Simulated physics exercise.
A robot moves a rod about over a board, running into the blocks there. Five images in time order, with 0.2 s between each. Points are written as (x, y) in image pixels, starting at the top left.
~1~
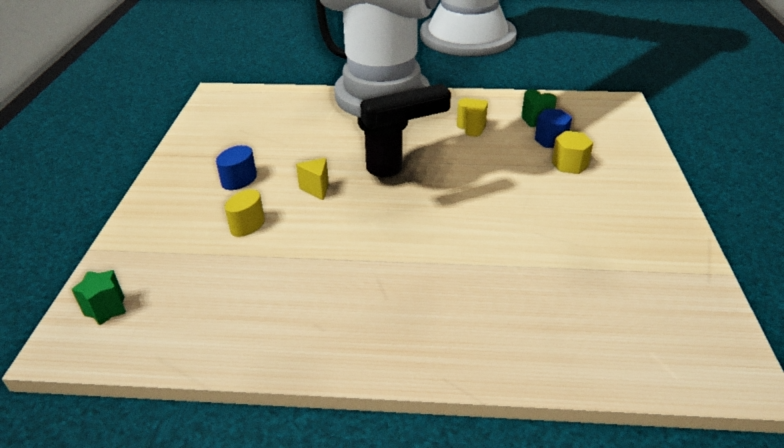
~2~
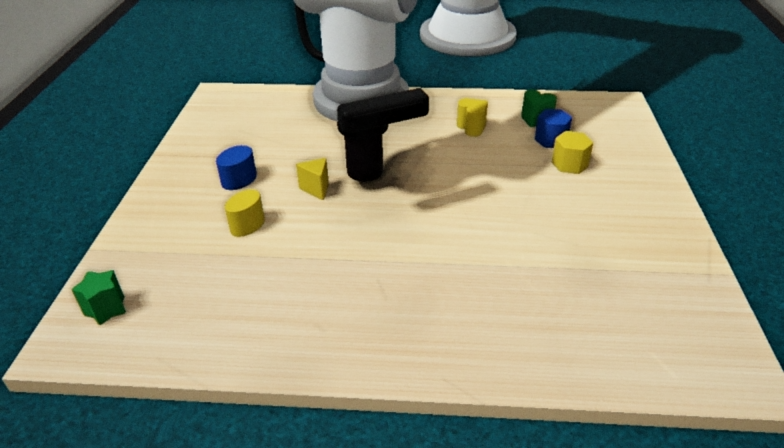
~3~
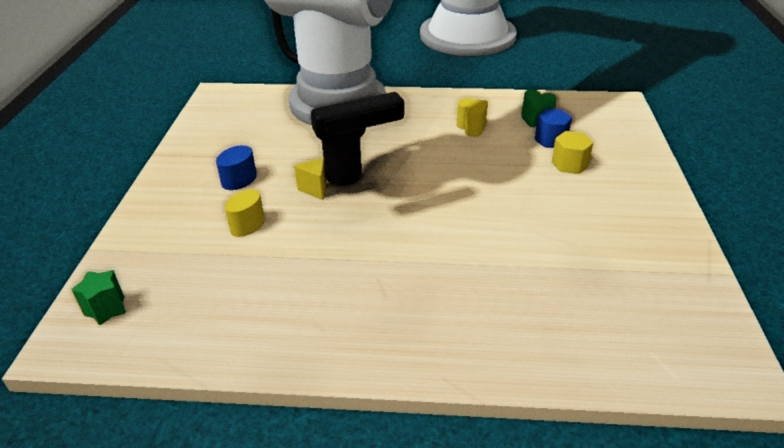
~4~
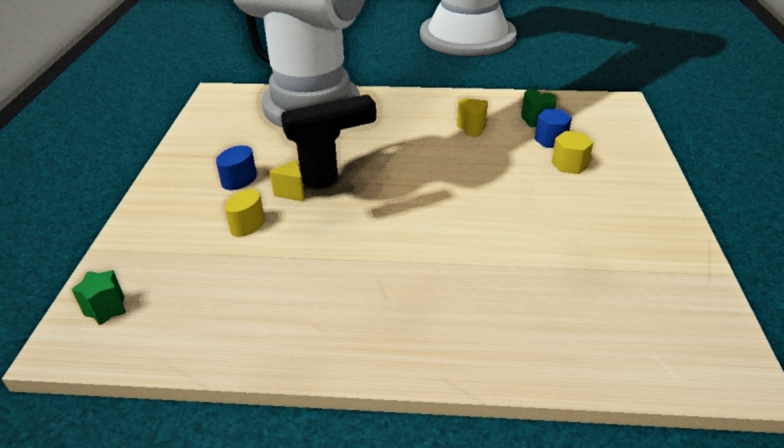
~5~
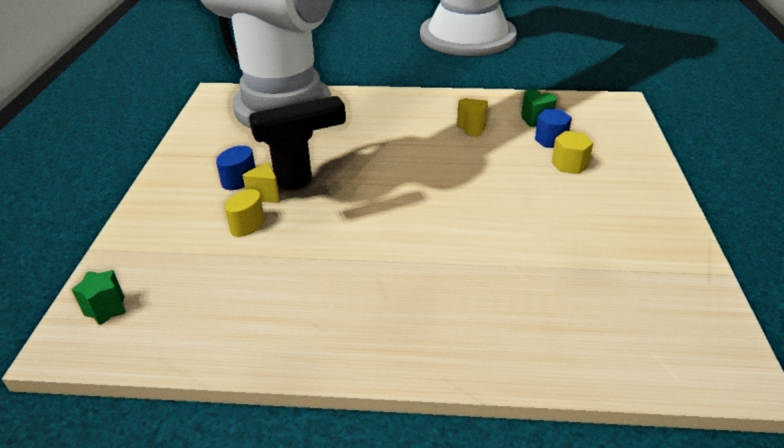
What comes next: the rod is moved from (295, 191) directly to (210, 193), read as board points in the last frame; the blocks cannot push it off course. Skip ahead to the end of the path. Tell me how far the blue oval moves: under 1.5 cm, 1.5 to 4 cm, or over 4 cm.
Of the three bands, it's 1.5 to 4 cm.
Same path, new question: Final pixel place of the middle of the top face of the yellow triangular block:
Top centre: (183, 184).
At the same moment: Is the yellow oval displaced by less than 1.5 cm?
Yes, that is how it ends up.
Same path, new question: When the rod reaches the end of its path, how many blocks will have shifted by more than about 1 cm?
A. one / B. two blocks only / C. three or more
Letter B.
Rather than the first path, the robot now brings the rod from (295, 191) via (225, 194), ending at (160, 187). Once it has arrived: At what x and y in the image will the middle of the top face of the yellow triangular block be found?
It comes to (164, 184).
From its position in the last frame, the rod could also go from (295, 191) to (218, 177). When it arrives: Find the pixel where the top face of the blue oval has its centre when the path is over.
Its top middle will sit at (183, 147).
The first path, step by step. Halfway along, rod (250, 180); blue oval (228, 153), turned 15° clockwise; yellow triangular block (219, 176).
At the end, rod (207, 182); blue oval (216, 149), turned 50° clockwise; yellow oval not moved; yellow triangular block (183, 184), turned 45° anticlockwise.
